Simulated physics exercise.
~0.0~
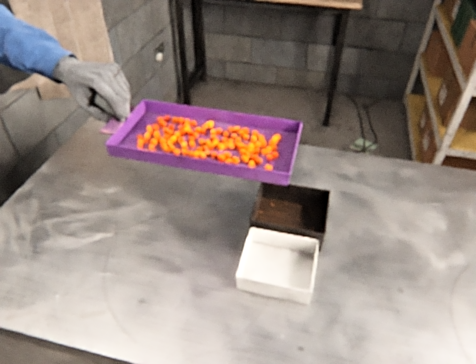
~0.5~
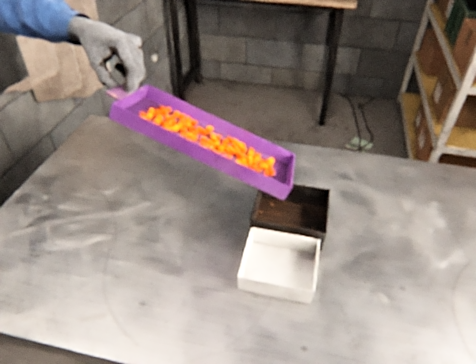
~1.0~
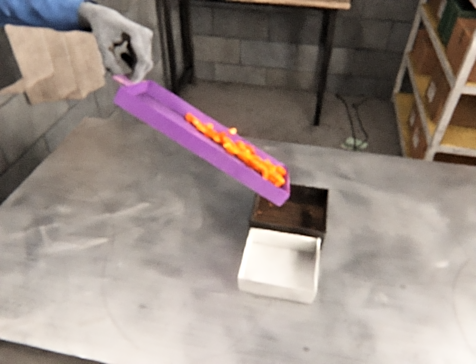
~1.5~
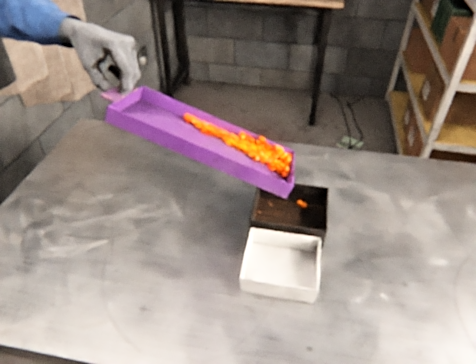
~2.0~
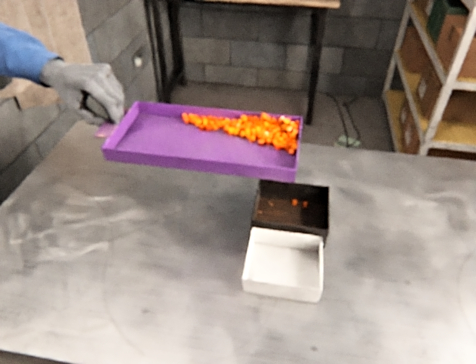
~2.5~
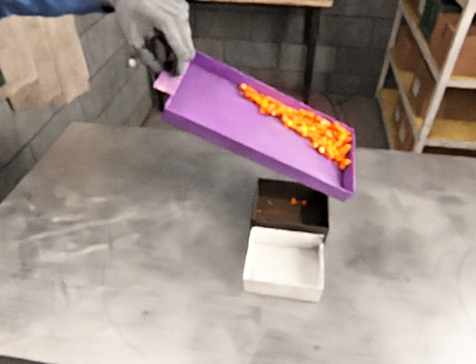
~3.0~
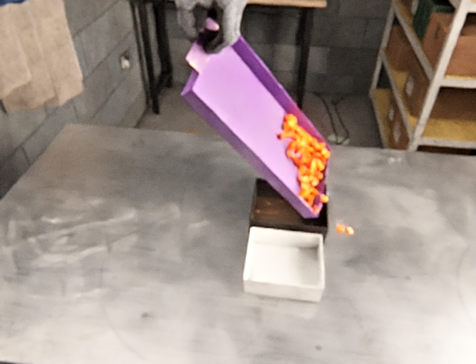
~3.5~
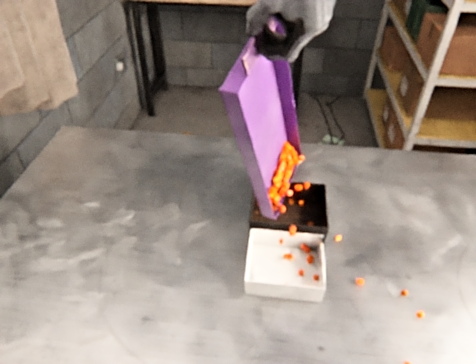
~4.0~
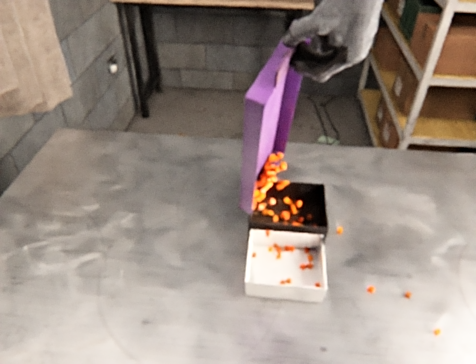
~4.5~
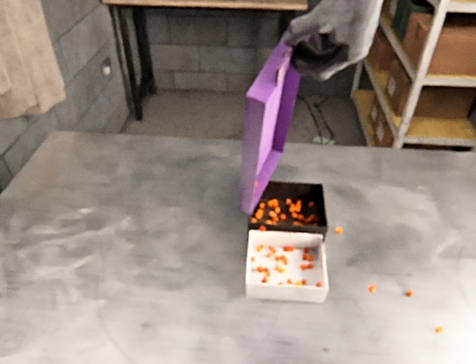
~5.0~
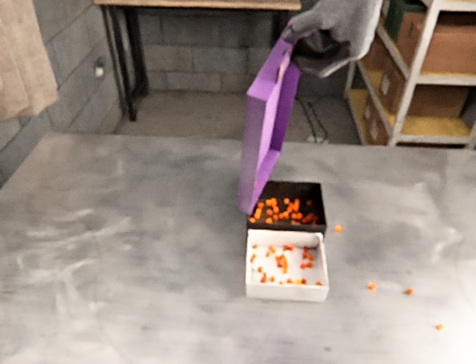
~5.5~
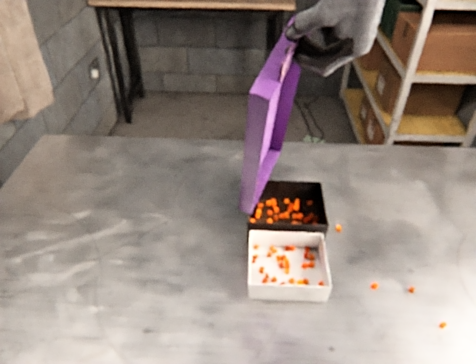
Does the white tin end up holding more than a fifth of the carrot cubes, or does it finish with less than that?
The white tin ends up with more than a fifth of the cubes. The black tin also passes that share, while the cubes lying outside stay below it.
